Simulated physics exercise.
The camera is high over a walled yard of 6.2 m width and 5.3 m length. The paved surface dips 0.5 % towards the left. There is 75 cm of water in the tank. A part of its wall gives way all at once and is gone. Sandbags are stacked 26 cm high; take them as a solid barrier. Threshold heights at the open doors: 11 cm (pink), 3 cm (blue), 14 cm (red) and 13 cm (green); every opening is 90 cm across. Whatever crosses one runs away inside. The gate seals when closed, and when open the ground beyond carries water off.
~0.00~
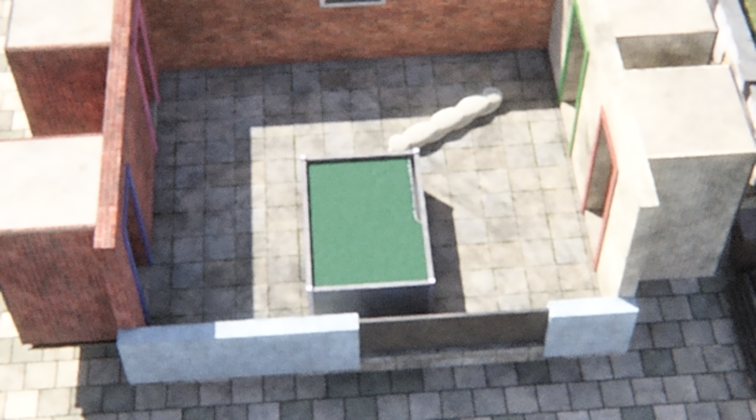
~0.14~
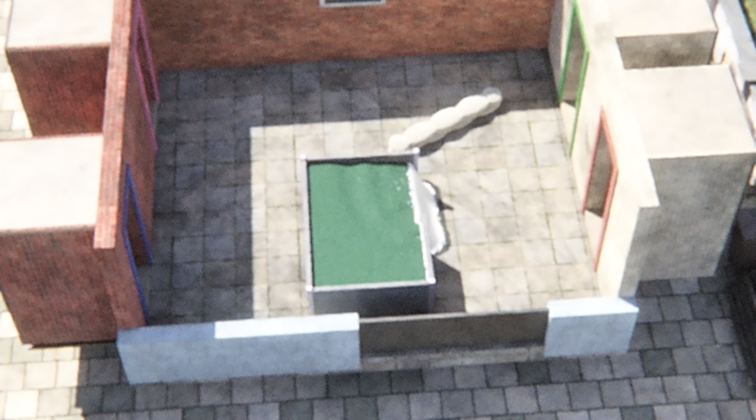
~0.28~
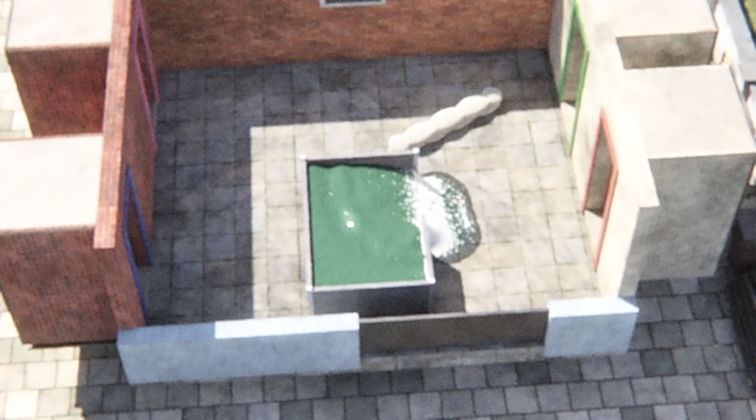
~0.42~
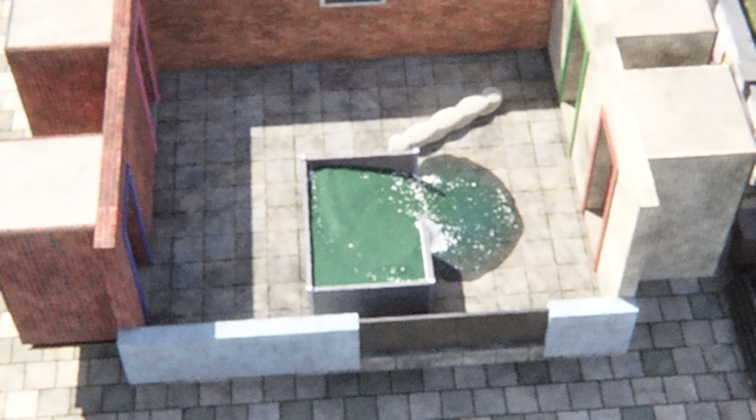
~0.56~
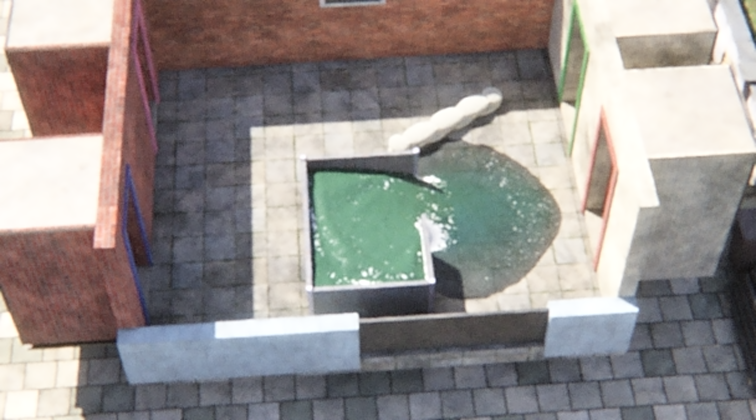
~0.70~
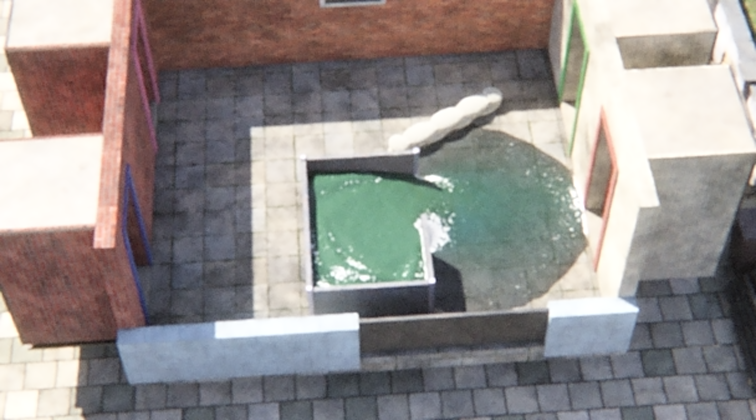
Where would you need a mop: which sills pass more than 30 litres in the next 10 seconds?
The water let in: At the pink door it stays under the limit; at the blue door it passes the limit; at the red door it passes the limit; at the green door it passes the limit.
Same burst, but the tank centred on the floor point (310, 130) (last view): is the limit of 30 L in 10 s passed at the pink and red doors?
Then: Pink below, red under.
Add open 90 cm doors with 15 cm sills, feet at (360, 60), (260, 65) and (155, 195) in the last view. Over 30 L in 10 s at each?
In turn: Under, under, below.
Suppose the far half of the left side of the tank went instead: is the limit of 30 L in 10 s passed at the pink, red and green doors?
Against that limit: Pink past it, red not over, green not over.
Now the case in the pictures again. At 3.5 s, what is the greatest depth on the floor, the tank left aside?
Up to some 28 cm.
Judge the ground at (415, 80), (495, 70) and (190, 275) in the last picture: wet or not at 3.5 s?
In that order: Flooded, under water, not reached.
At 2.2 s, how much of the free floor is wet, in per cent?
Some 30 per cent of it.
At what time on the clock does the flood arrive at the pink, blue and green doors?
Arrival: Pink 4.5 s, blue 5.5 s, green 0.9 s.
After 1.4 s water covers 25 % of the floor and is deepest (40 cm) near (574, 202); pink door not reached, blue door not reached, red door 32 cm at the sill, 50 L in, green door 25 cm at the sill, 3 L in.
After 2.2 s water covers 30 % of the floor and is deepest (43 cm) near (542, 53); pink door not reached, blue door not reached, red door 29 cm at the sill, 129 L in, green door 23 cm at the sill, 41 L in.
After 3.5 s water covers 50 % of the floor and is deepest (28 cm) near (600, 327); pink door not reached, blue door not reached, red door 21 cm at the sill, 188 L in, green door 19 cm at the sill, 78 L in.
After 6.0 s water covers 85 % of the floor and is deepest (17 cm) near (533, 62); pink door 10 cm at the sill, 0 L in, blue door 6 cm at the sill, 3 L in, red door 12 cm at the sill, 205 L in, green door 15 cm at the sill, 92 L in.
After 10.0 s water covers 95 % of the floor and is deepest (12 cm) near (160, 357); pink door 10 cm at the sill, 0 L in, blue door 9 cm at the sill, 60 L in, red door 9 cm at the sill, 205 L in, green door 10 cm at the sill, 94 L in.
